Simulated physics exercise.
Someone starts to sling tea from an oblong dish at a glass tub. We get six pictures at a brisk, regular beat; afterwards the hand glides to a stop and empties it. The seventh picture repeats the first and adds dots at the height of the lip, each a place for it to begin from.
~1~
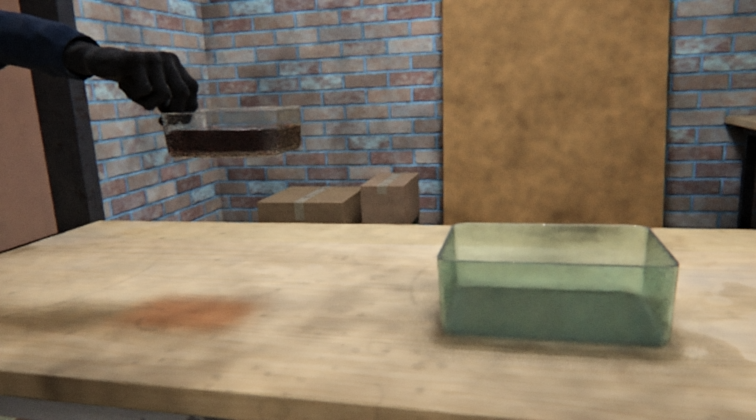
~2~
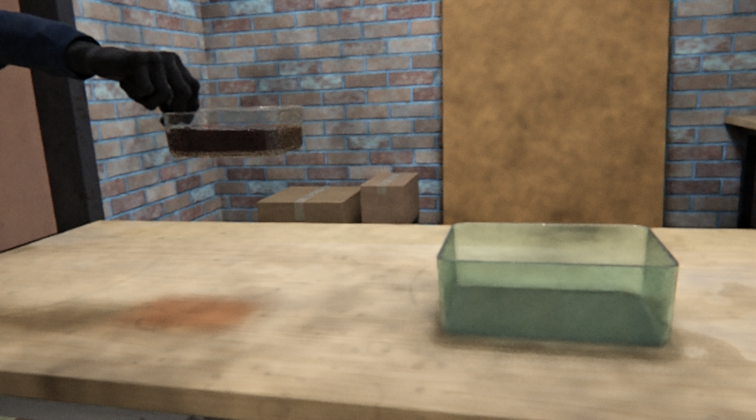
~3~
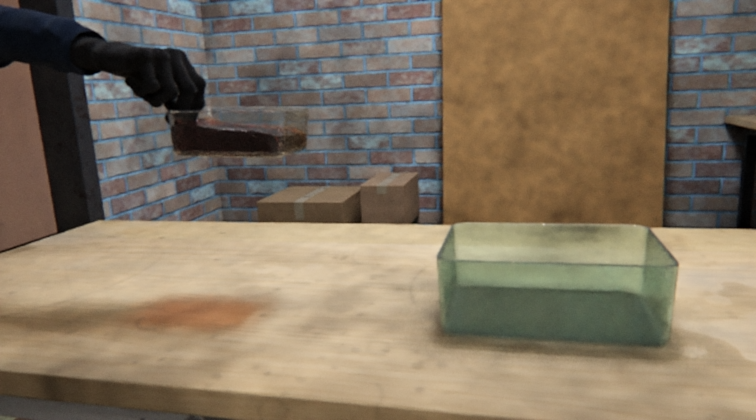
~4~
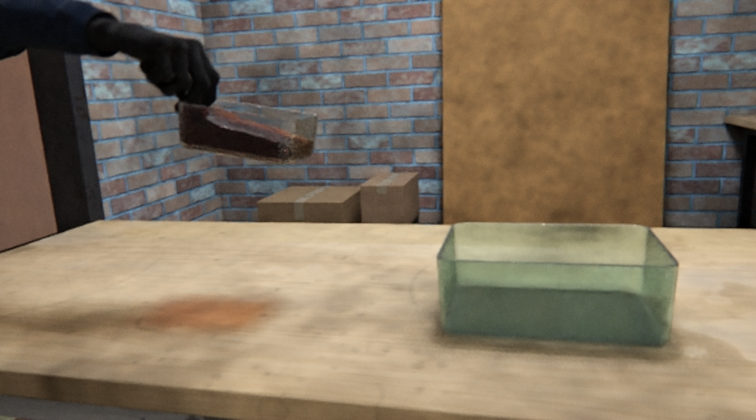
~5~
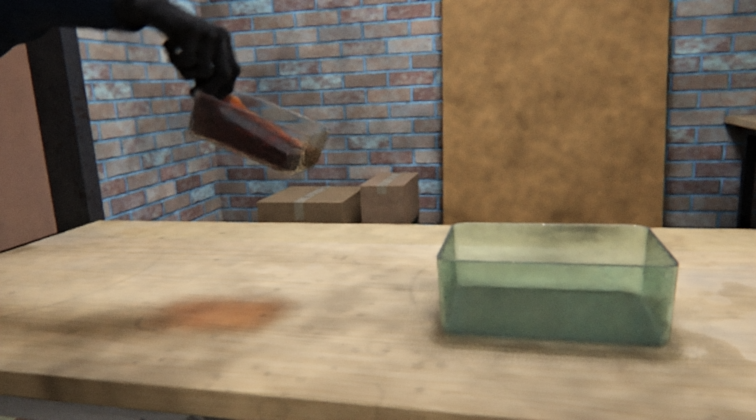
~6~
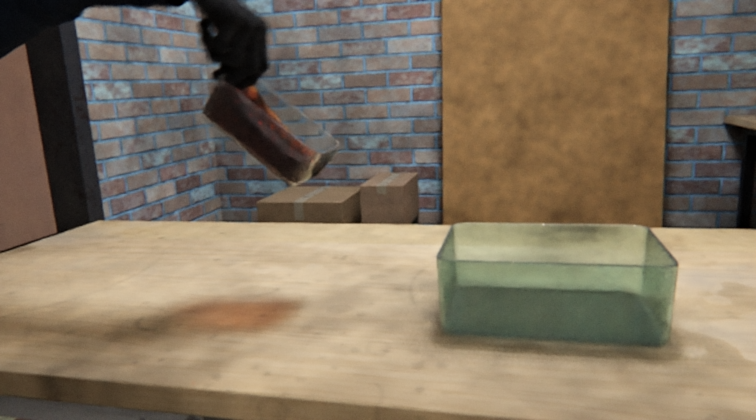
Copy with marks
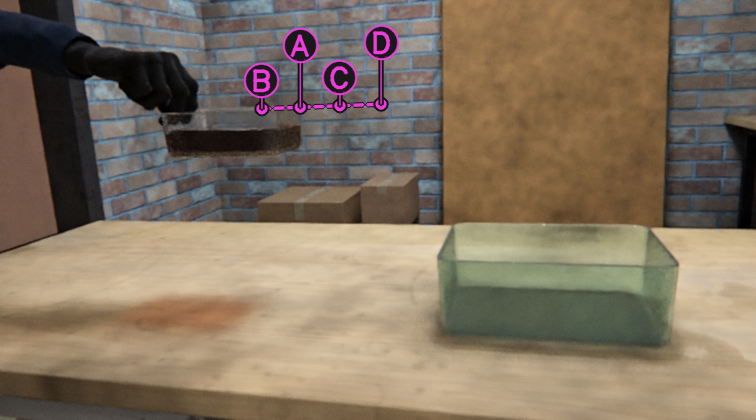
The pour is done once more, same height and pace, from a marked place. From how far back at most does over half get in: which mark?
I would pick spot C.
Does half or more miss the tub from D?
No, not at all.
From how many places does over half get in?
Two.
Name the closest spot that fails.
Here it is spot A.
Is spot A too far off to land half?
Yes, it does.
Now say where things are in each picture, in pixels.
Upright, lip at (288, 107); tub from (442, 331) to (670, 345); nothing has left yet.
Upright, lip at (289, 107); nothing has left yet.
Upright, lip at (295, 109); nothing has left yet.
Tipped about 10°, lip at (307, 117); nothing has left yet.
Tipped about 23°, lip at (320, 131); nothing has left yet.
Tipped about 39°, lip at (331, 149); nothing has left yet.
On the marked copy, A at (300, 107); B at (261, 108); C at (339, 105); D at (381, 104).
Choosing A, about 12 % lands in the tub, 83 % falls short and 5 % goes beside or beyond.
Choosing B, about 0 % lands in the tub, 98 % falls short.
Choosing C, about 83 % lands in the tub, 11 % falls short and 6 % goes beside or beyond.
Choosing D, about 87 % lands in the tub, 4 % falls short and 10 % goes beside or beyond.
